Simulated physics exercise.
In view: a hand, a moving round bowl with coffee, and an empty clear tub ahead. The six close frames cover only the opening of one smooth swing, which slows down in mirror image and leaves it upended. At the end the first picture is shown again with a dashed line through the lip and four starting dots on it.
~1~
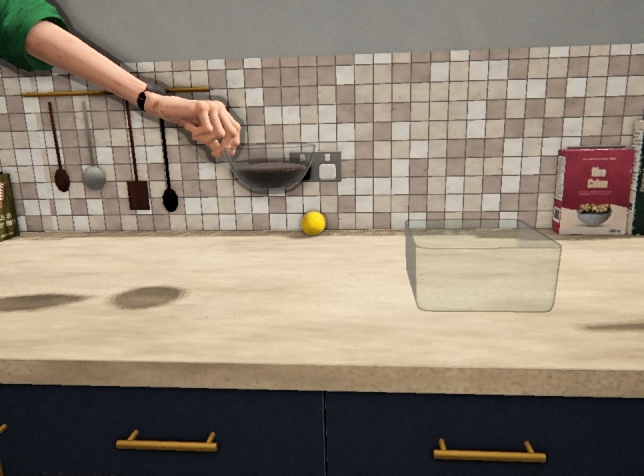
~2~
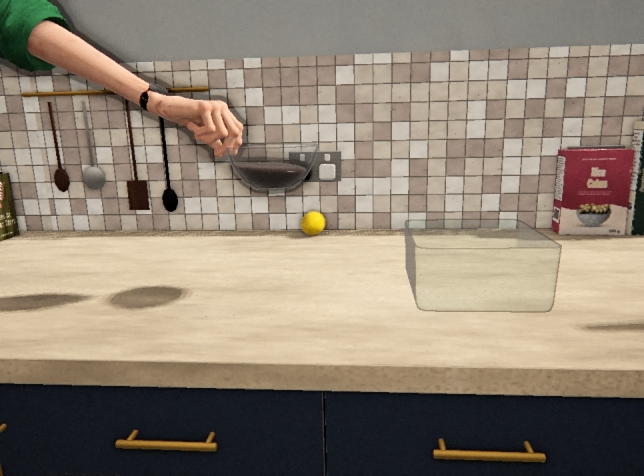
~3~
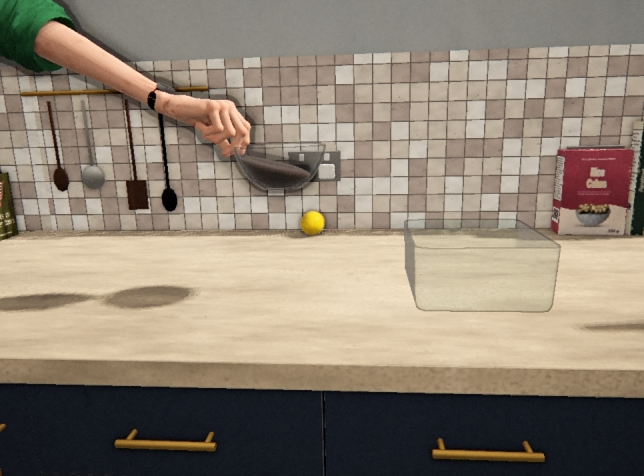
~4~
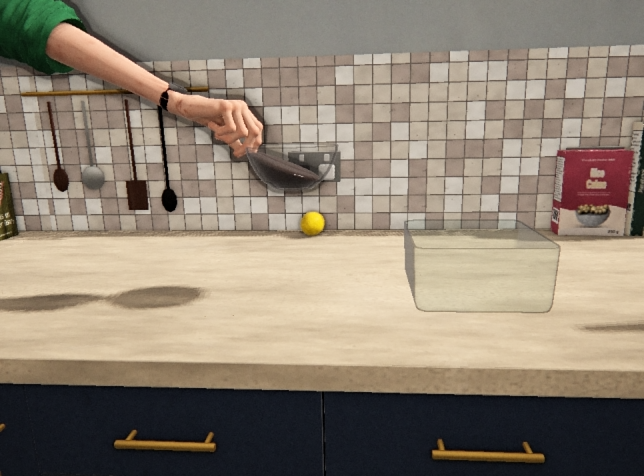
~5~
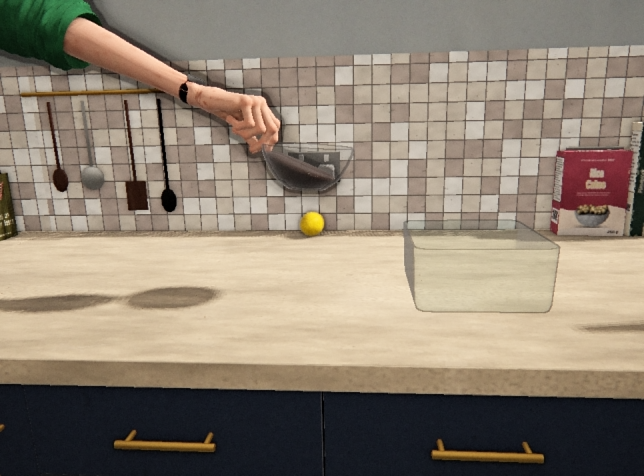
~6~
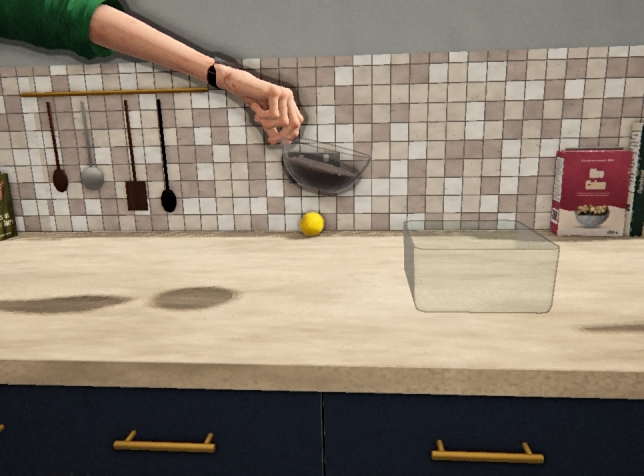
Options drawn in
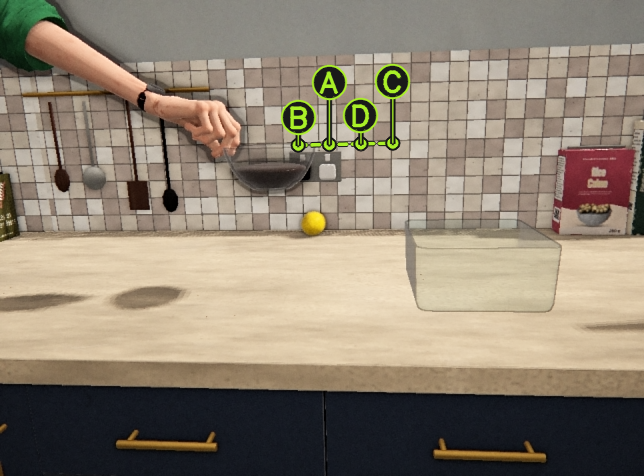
An arm in a green sleeve with a dark wristband reaches in from the upper left, holding a clear round bowl of dark liquid above a pale wooden kitchen counter, seen from the front. A yellow ball sits by the tiled wall, with hanging utensils at left and an empty clear tub and red box at right. The hand moves the bowl slightly rightward, then tilts it a little, while the view stays still.
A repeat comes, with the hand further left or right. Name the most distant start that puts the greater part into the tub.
Go for B.
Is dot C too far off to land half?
No.
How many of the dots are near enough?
All of the four.
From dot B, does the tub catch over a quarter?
Yes, it does.
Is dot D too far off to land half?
No, not at all.
On the marked copy, A at (329, 144); B at (298, 145); C at (392, 143); D at (360, 143).
With A, about 85 % lands in the tub, 6 % falls short and 10 % goes beside or beyond.
With B, about 66 % lands in the tub, 28 % falls short and 6 % goes beside or beyond.
With C, about 72 % lands in the tub, 3 % falls short and 25 % goes beside or beyond.
With D, about 89 % lands in the tub, 5 % falls short and 6 % goes beside or beyond.
